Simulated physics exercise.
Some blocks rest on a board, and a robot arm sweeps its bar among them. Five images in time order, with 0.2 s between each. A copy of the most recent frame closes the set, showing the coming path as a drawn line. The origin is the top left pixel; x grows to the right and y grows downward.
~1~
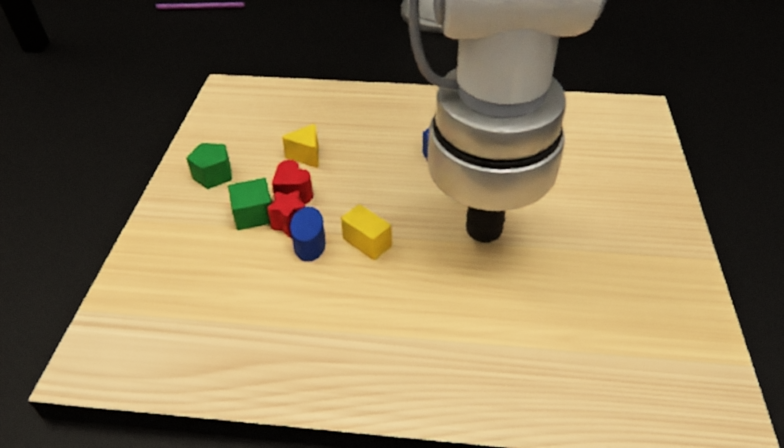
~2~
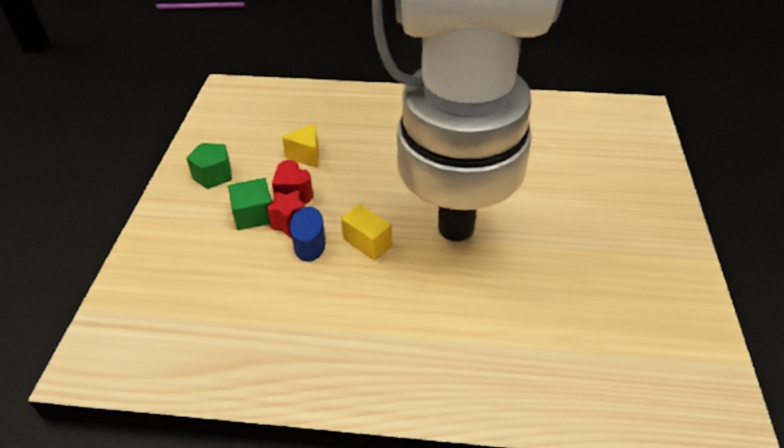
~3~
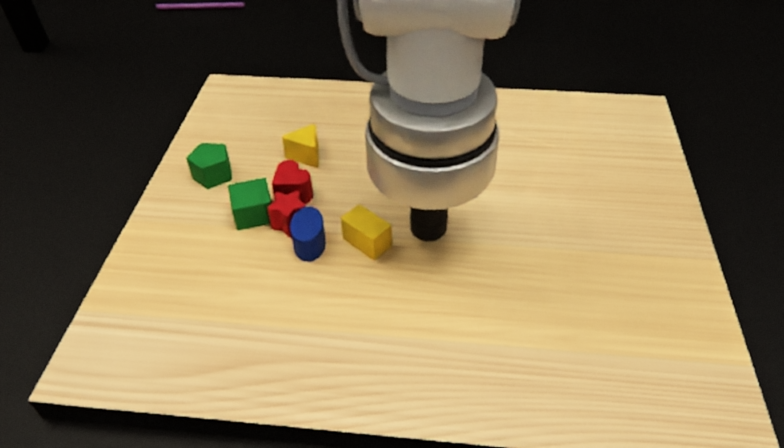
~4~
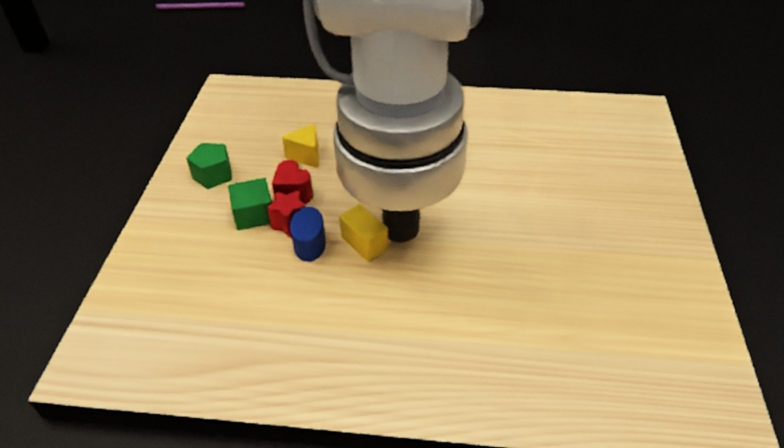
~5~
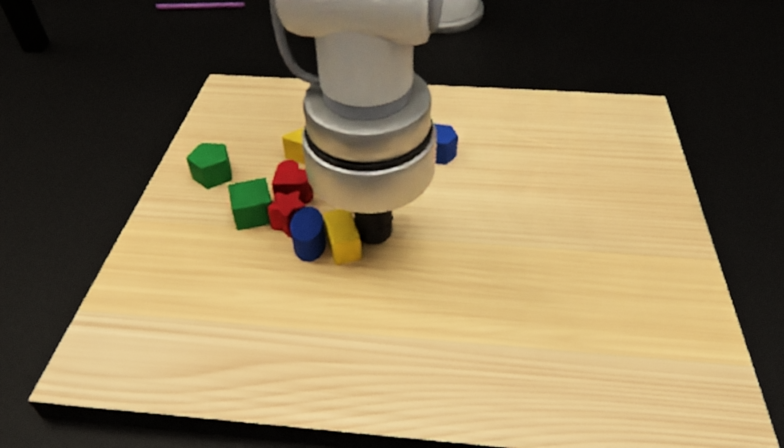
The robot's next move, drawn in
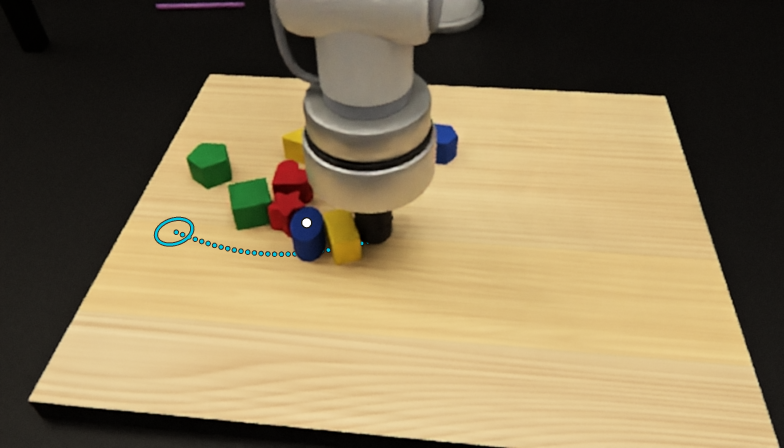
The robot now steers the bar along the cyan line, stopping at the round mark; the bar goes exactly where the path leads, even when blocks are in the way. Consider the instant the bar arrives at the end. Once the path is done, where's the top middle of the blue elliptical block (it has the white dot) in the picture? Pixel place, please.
Most likely (121, 251).
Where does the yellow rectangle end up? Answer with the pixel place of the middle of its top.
I predict (149, 234).
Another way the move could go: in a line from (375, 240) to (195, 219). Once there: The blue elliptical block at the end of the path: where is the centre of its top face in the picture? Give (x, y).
I'd expect the centre of its top face to be at (234, 253).
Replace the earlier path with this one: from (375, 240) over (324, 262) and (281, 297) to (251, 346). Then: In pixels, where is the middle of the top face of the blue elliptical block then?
It will likely be found at (251, 228).
The drawn path runs from (375, 240) by way of (304, 253) and (234, 250) to (174, 231); the dot is on the blue elliptical block.
What follows on the original path. One third of the way, bar (303, 245); green square block (245, 189); red star (278, 203), turned 45° clockwise; blue elliptical block (236, 234); yellow rectangle (267, 236), turned 15° clockwise.
Two thirds of the way, bar (231, 242); green square block (245, 189); red star (278, 203), turned 45° clockwise; blue elliptical block (161, 240), turned 15° anticlockwise; yellow rectangle (193, 236).
At the end, bar (171, 223); green square block (245, 189); red star (278, 203), turned 45° clockwise; blue elliptical block (121, 251), turned 55° anticlockwise; yellow rectangle (149, 234), turned 45° anticlockwise.
